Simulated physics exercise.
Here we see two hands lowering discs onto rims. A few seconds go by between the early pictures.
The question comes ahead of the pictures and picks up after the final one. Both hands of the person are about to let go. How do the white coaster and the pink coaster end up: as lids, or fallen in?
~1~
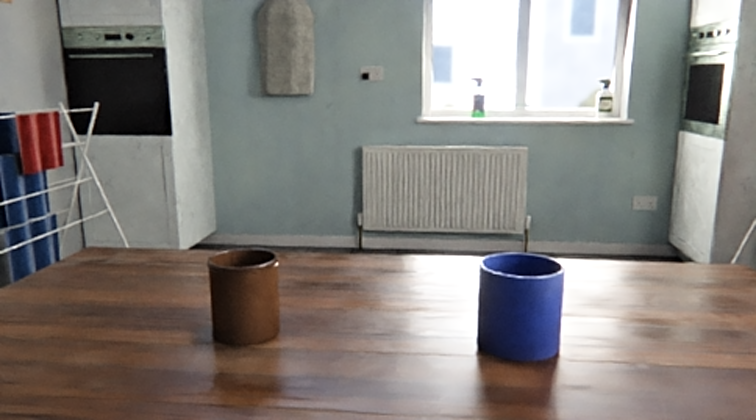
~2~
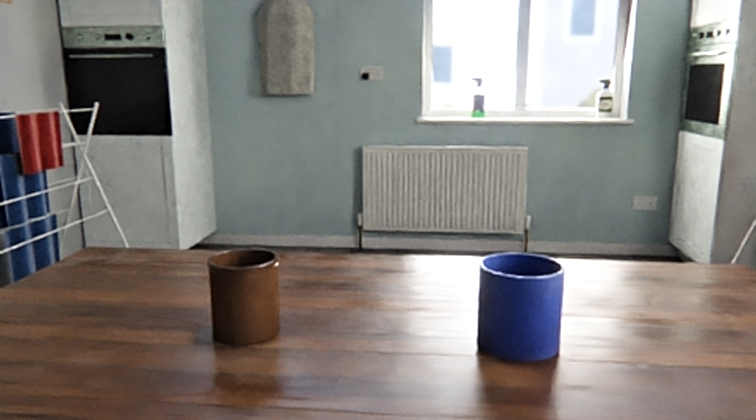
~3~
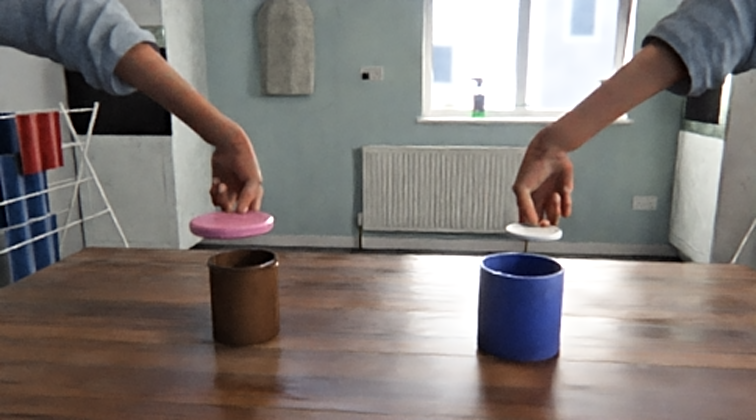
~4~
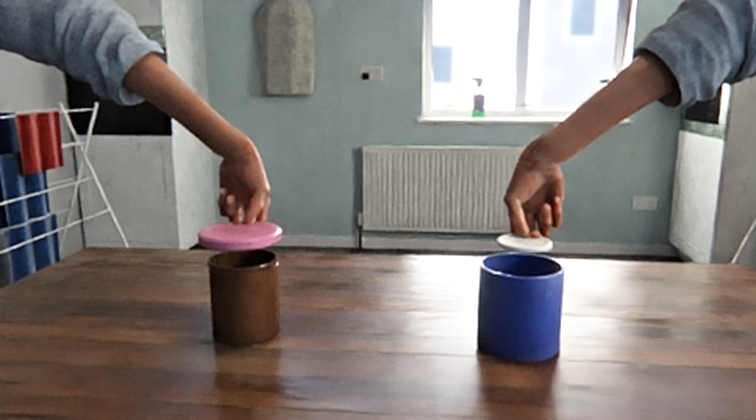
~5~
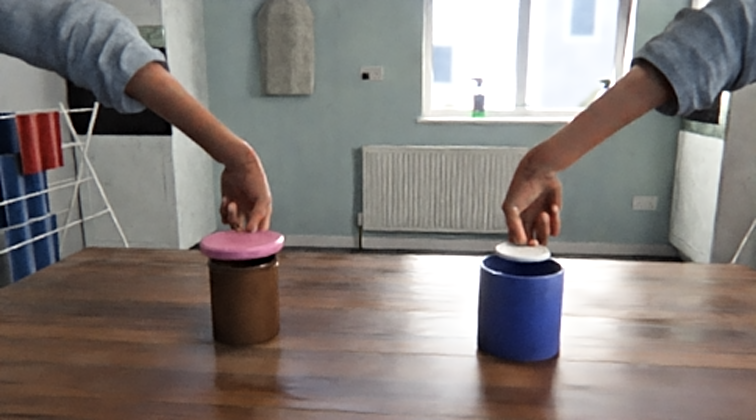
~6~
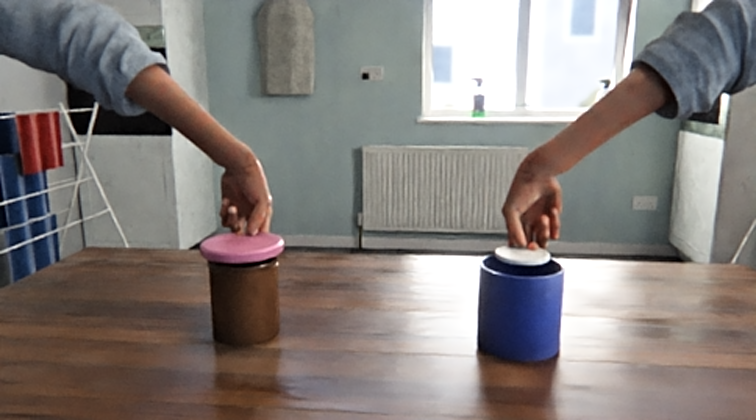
The white coaster ends up fallen in, the pink coaster ends up as a lid.
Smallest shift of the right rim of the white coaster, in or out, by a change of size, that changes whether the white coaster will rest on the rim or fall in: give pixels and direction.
12 pixels or thereabouts, to the right.
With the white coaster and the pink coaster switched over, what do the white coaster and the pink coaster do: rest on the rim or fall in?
The white coaster slips past the rim; the pink coaster sits on the rim.
Then, 0.12 s past the last view, white coaster travelled a little near (521, 277); pink coaster sitting on the rim near (243, 252).
Finally, the white coaster slips past the rim, near (518, 336); the pink coaster works as a lid, near (243, 252).
